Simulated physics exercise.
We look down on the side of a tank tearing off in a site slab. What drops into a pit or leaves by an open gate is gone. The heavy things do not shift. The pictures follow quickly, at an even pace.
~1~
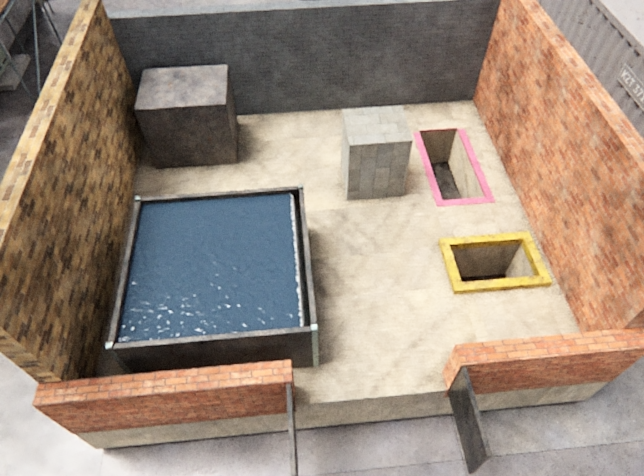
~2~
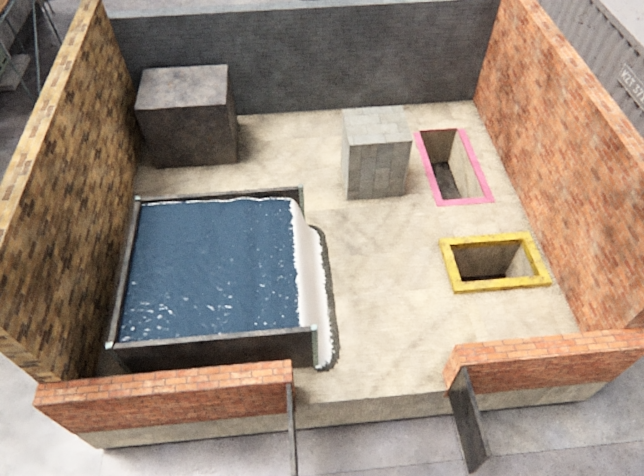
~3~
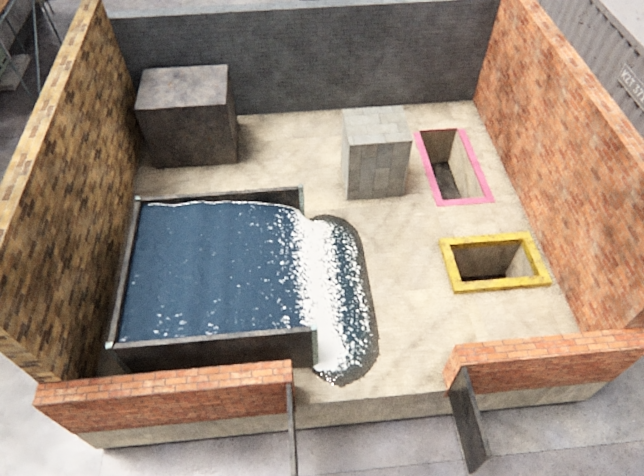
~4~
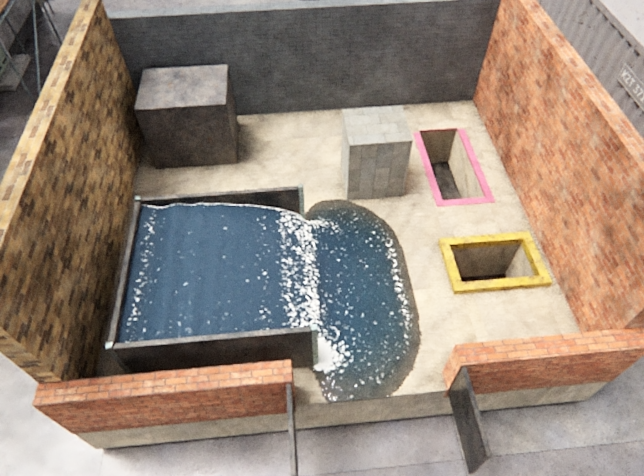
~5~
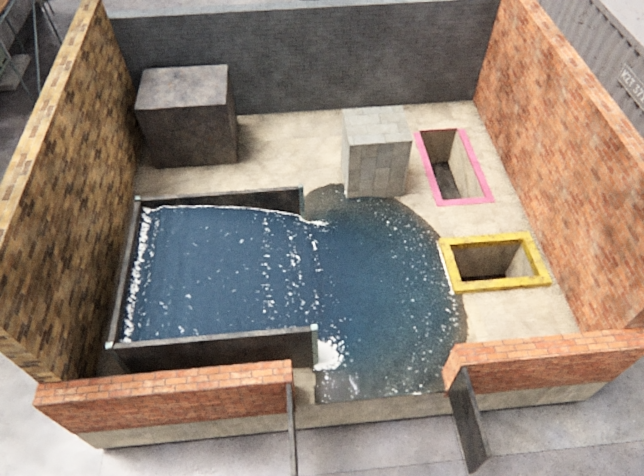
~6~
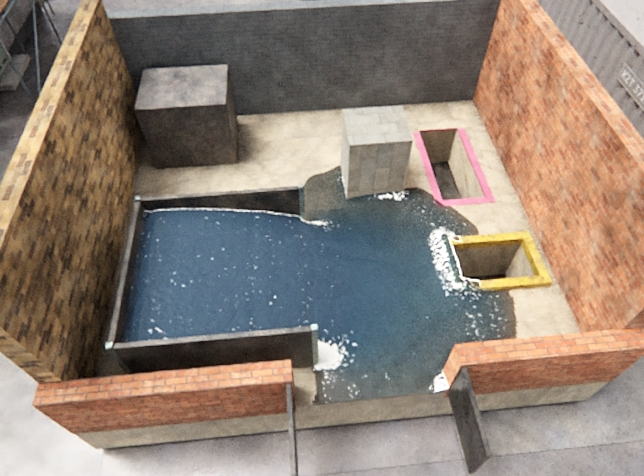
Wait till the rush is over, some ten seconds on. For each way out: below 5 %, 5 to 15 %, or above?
One by one: The gate takes above 15 %; the pink pit takes above 15 %; the yellow pit takes above 15 %.
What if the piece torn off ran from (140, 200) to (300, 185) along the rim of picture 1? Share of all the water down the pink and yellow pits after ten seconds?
Roughly, in per cent: Pink 35, yellow 2.
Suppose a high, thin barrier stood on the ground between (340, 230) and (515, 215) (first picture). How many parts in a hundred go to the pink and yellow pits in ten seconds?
Parts in a hundred: Pink 6, yellow 45.
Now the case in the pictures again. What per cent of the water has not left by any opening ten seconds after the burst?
About 28 per cent.
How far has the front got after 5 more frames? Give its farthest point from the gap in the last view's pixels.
At about (491, 158).
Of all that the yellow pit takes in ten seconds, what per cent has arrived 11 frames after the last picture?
Some 45 per cent.
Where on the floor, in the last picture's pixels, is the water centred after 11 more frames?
Close to (361, 285).
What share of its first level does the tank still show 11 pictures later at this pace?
Close to 28 %.
A moment on, water covers 45 % of the floor; the gate 3 %, the pink pit 2 %, the yellow pit 6 %.
Next, water covers 50 % of the floor; the gate 5 %, the pink pit 6 %, the yellow pit 13 %.
Then, water covers 50 % of the floor; the gate 8 %, the pink pit 14 %, the yellow pit 24 %.
Later, water covers 70 % of the floor; the gate 13 %, the pink pit 21 %, the yellow pit 29 %.
In the end, water covers 90 % of the floor; the gate 18 %, the pink pit 25 %, the yellow pit 29 %.
